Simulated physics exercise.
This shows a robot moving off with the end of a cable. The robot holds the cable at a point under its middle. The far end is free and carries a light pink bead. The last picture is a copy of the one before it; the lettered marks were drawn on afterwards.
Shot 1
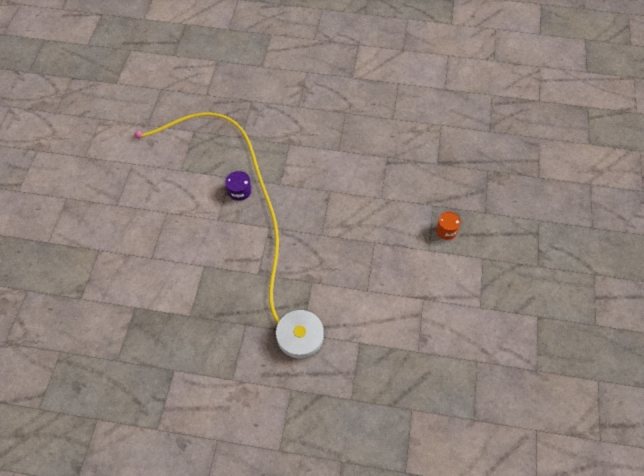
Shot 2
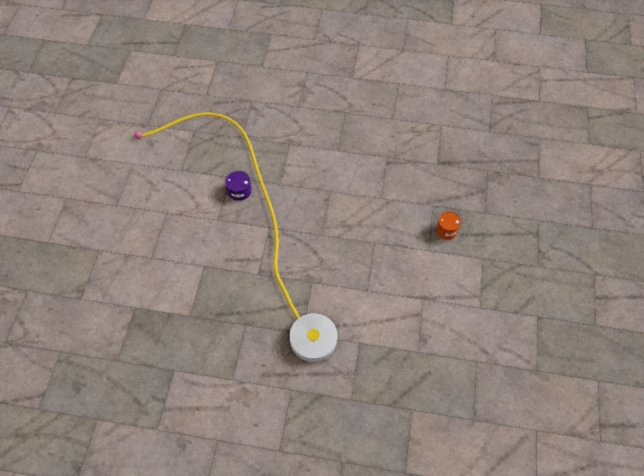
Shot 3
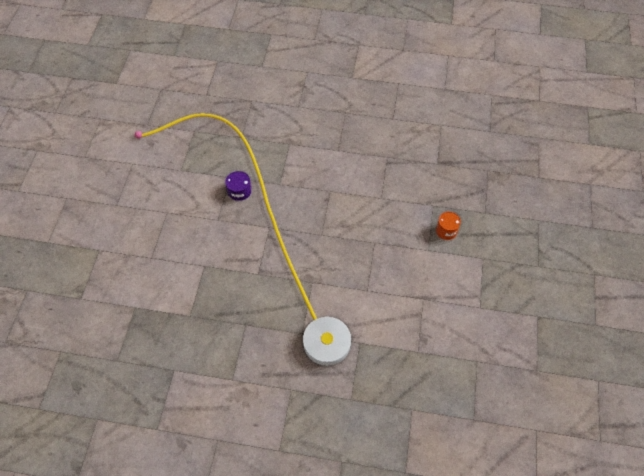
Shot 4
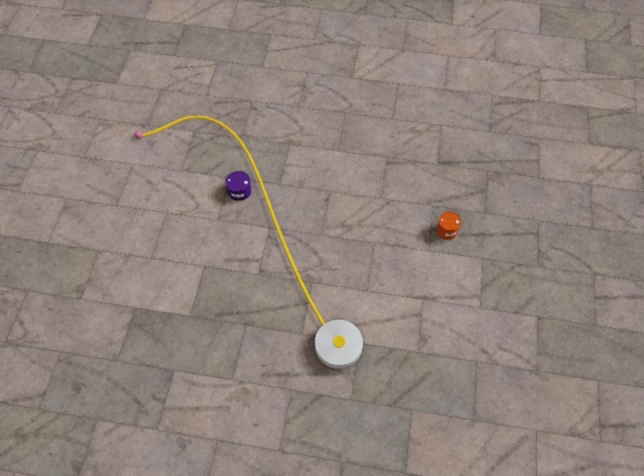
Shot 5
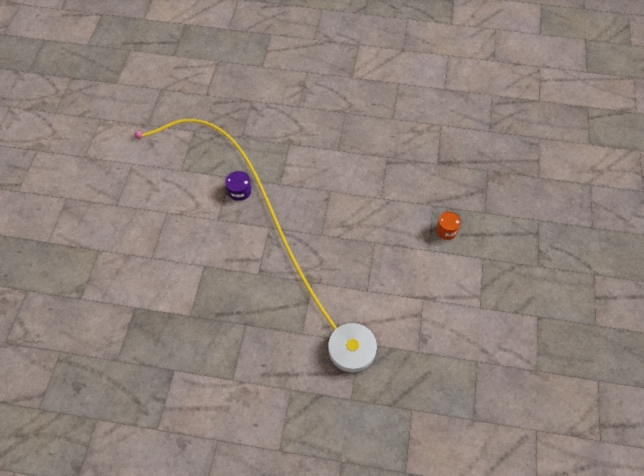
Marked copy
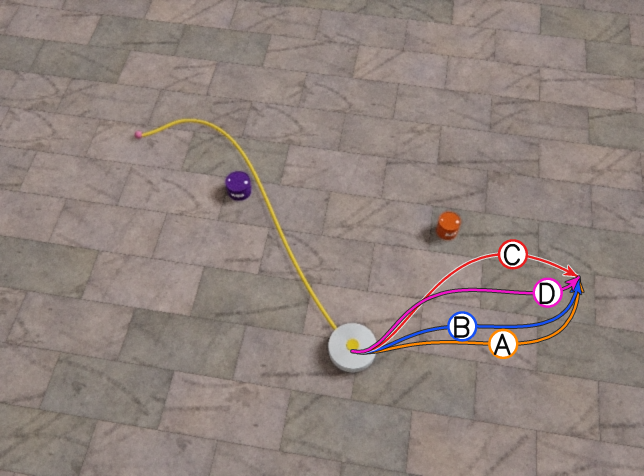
A round white robot with a yellow spot on top sits low in the middle of a floor of grey and pinkish paving, seen from above at an angle. A yellow cable curves from it past a small purple tub to a pink bead at upper left, with an orange pot to the right. The robot slides slowly right and slightly nearer, drawing the cable's bends straighter, while the bead, tub, pot and camera stay still.
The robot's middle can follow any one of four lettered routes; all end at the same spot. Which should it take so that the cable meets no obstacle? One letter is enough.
Choose route D.
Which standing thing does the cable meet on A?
The purple tub.
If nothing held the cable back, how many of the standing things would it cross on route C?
It sweeps one.
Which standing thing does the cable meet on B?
It meets the purple tub.
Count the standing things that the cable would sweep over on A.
In all, one.
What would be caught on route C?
It is the orange pot.
On the marked copy, A from (352, 351) via (492, 344) to (579, 279); B from (352, 351) via (480, 326) to (579, 280); C from (352, 351) via (450, 275) to (577, 276); D from (352, 351) via (458, 291) to (579, 277).
With D. Early on, robot (427, 296), middle of the cable (266, 200), free end (139, 135).
Further on, robot (522, 289), middle of the cable (331, 219), free end (181, 138).
At the end, robot (581, 274), middle of the cable (379, 233), free end (218, 158); nothing has been touched.
As for the rest, A meets the purple tub; B meets the purple tub; C meets the orange pot.
